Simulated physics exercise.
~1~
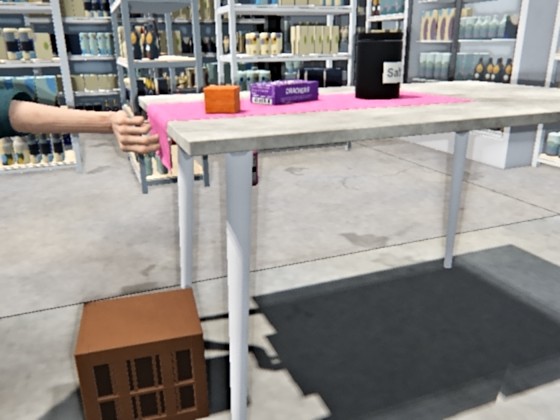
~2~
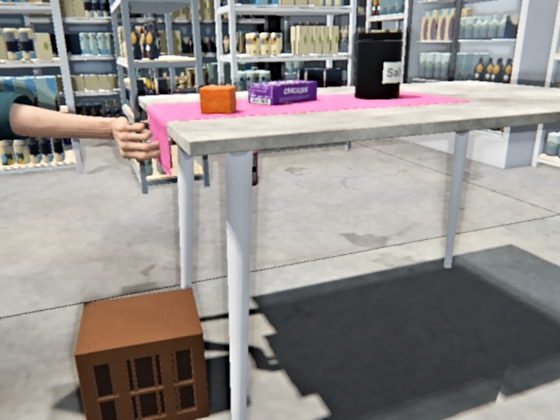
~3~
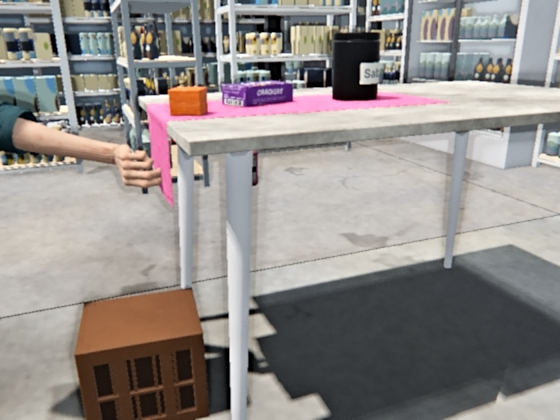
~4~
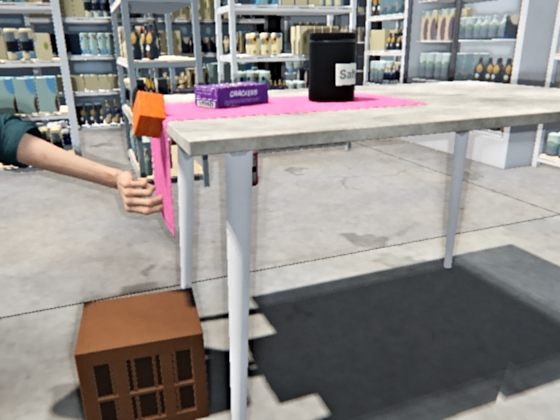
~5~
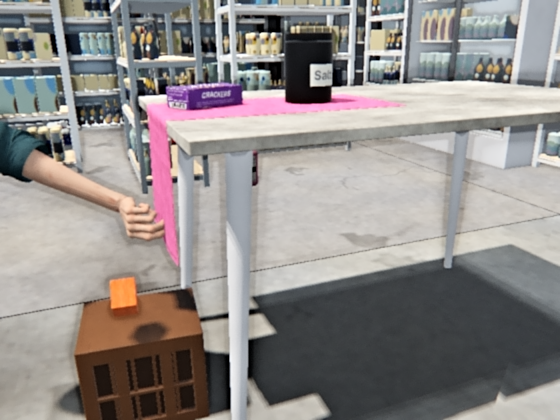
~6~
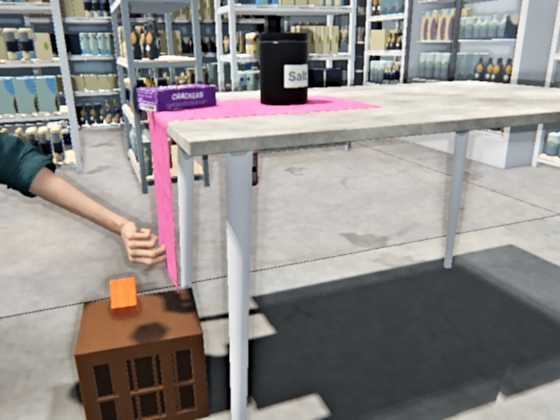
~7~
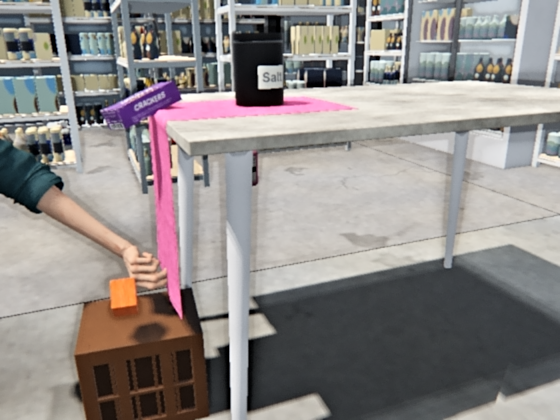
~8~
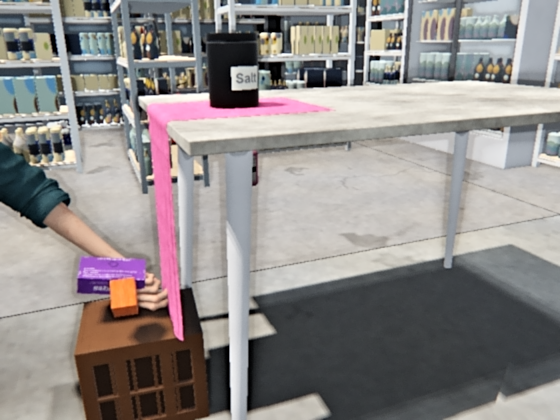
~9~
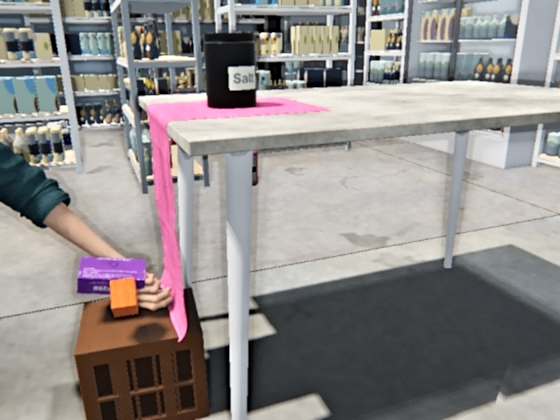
A hand drew a pink table runner down over the table's left end, dropping an orange block and then a purple packet onto the brown crate below, while the black salt canister slid along but stayed upright on the table.
